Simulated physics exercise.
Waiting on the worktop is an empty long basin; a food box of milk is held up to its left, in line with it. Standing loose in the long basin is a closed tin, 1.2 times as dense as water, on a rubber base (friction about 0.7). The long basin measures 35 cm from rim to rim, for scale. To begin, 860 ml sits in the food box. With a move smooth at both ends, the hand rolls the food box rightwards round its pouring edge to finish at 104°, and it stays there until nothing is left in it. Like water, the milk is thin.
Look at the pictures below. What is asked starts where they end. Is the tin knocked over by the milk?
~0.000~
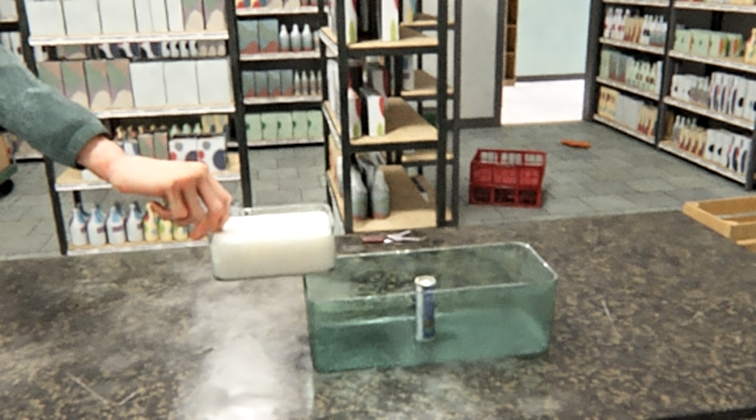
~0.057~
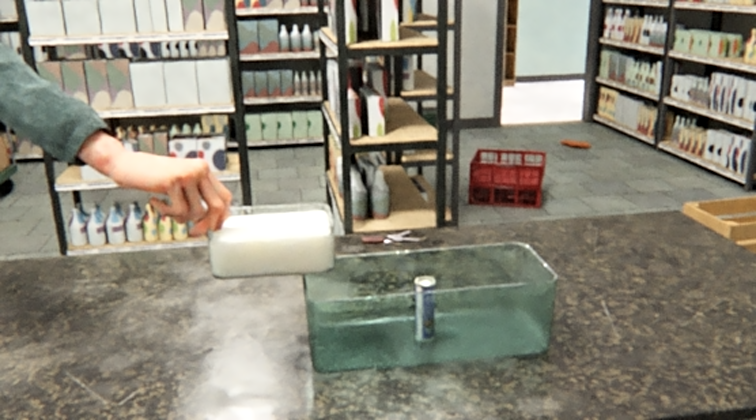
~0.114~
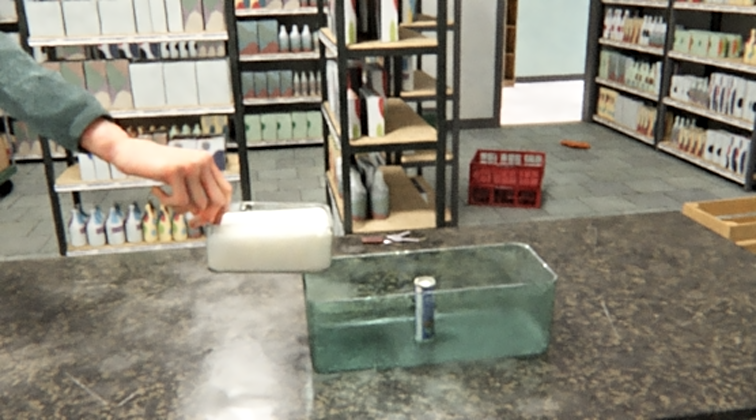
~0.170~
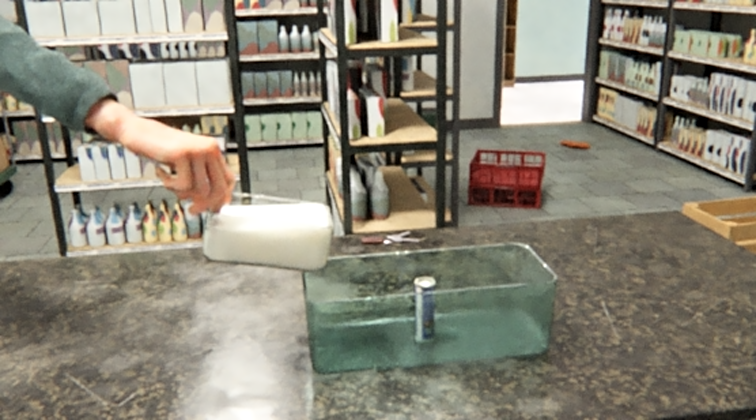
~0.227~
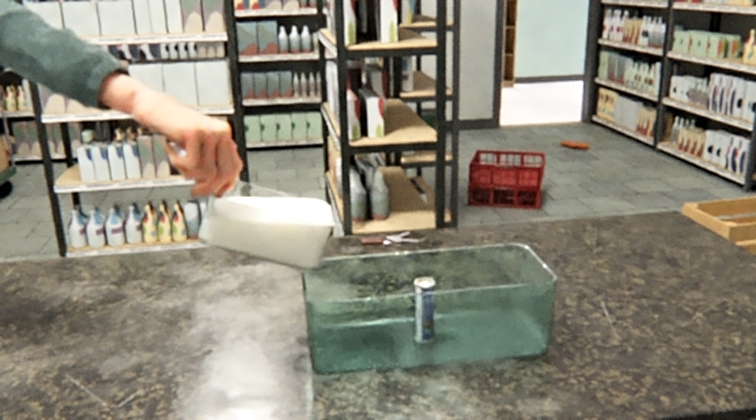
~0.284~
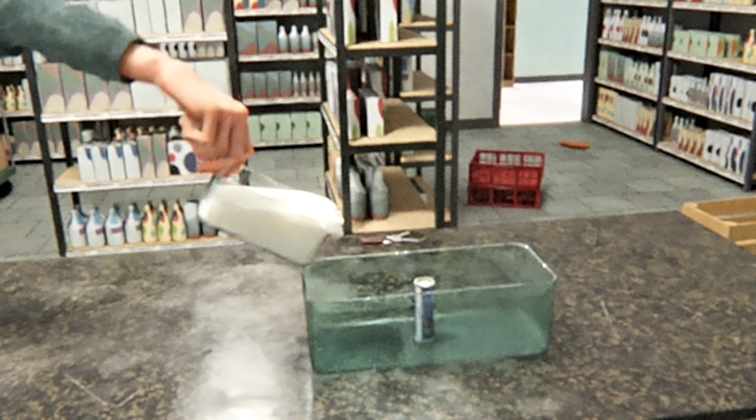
Yes.
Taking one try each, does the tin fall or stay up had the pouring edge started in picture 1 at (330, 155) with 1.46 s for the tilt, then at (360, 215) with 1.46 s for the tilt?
In the first try it remains standing; in the second it remains standing.
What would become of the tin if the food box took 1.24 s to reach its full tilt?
Then the tin tumbles.
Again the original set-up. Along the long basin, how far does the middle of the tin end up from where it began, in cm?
Looks like roughly 7.5 cm in total.
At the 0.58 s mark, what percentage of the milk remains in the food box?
Portion remaining: Approx. 22 per cent.
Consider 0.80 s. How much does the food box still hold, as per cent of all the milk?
2 %.
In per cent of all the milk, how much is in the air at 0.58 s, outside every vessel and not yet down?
52 %.
By 0.58 s the tilt is 88° and 22 per cent is still to pour; the tin stands where it began.
By 0.80 s the tilt is 104° and 2 per cent is still to pour; the tin lies on its side.
By 1.03 s the tilt is 104° and 0 per cent is still to pour; the tin lies on its side.
By 1.28 s the tilt is 104° and 0 per cent is still to pour; the tin lies on its side.
At rest the tin lies on its side.
